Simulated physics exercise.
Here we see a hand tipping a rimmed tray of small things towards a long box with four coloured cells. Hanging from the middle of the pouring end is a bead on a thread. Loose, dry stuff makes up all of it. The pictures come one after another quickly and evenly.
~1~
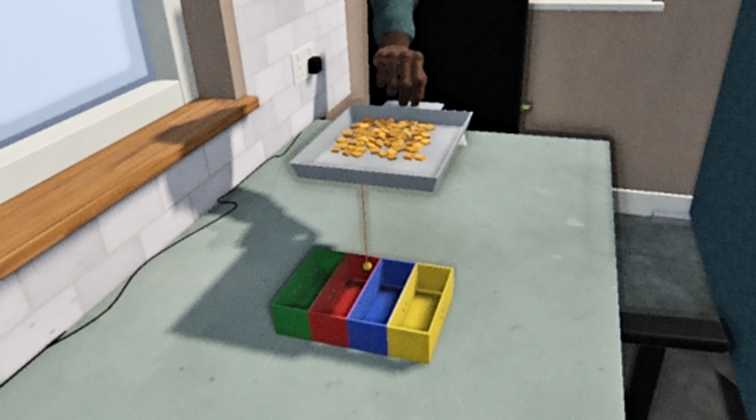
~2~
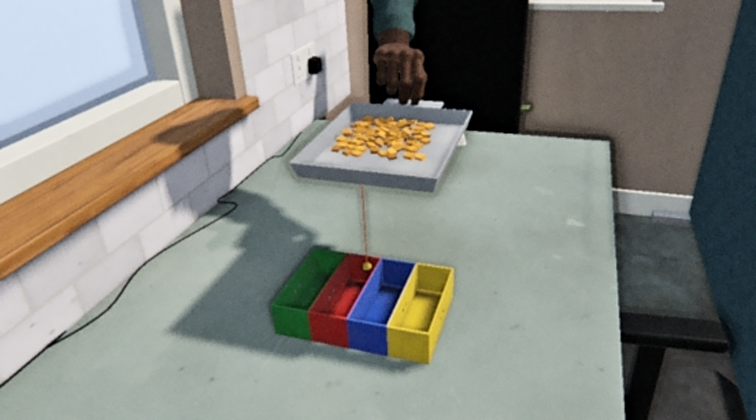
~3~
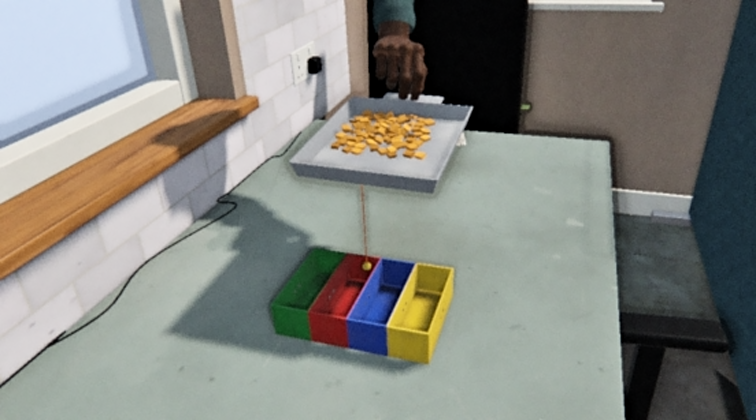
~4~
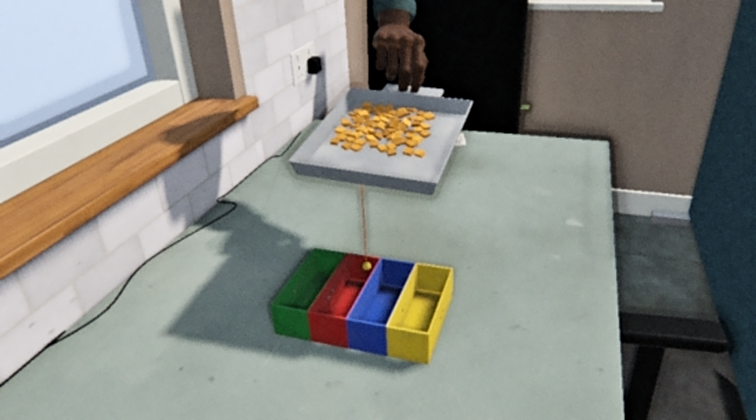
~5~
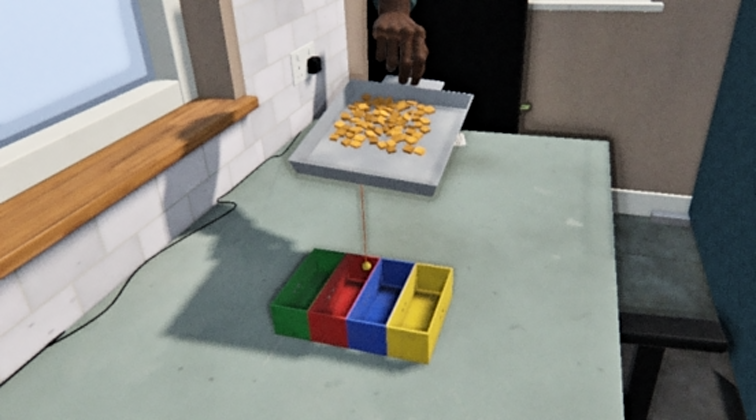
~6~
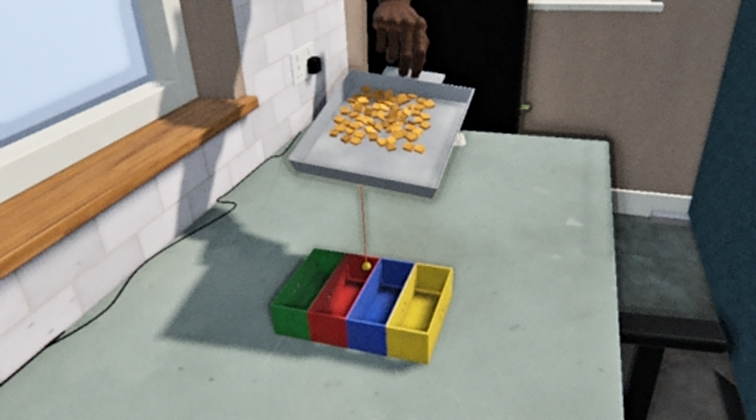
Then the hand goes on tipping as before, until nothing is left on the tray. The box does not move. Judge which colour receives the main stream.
Receiving the main stream: Yellow.
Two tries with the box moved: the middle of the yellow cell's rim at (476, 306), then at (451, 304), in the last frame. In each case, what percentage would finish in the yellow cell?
First position: Some 0 %; second position: Some 20 %.
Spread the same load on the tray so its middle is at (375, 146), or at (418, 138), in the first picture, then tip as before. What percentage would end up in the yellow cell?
Roughly 70 and 80 percent, in that order.
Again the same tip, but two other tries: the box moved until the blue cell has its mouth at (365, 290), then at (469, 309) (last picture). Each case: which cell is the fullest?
So the first one goes to yellow and the second to that red cell.
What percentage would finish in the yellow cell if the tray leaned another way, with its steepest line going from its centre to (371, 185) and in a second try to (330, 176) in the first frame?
About 20 %, then 0 %.
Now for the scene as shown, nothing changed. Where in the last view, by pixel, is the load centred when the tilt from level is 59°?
Roughly (407, 183).
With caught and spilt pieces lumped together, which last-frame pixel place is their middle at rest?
Near (420, 322).
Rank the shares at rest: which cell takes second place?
The cell in blue.
Just after the last frame, tray tipped steeply; almost all on the tray; just a few falling or outside the box.
A moment on, tray tipped right over; the larger part on the tray; about a tenth in the yellow cell; just a few in the blue cell; about a tenth falling or outside the box.
Further on, tray tipped past a quarter turn; the larger part in the yellow cell; roughly a quarter in the blue cell; about a tenth falling or outside the box.
When it is over, tray tipped past a quarter turn; the larger part in the yellow cell; roughly a quarter in the blue cell; not one in the red cell; not one in the green cell; about a tenth outside the box.
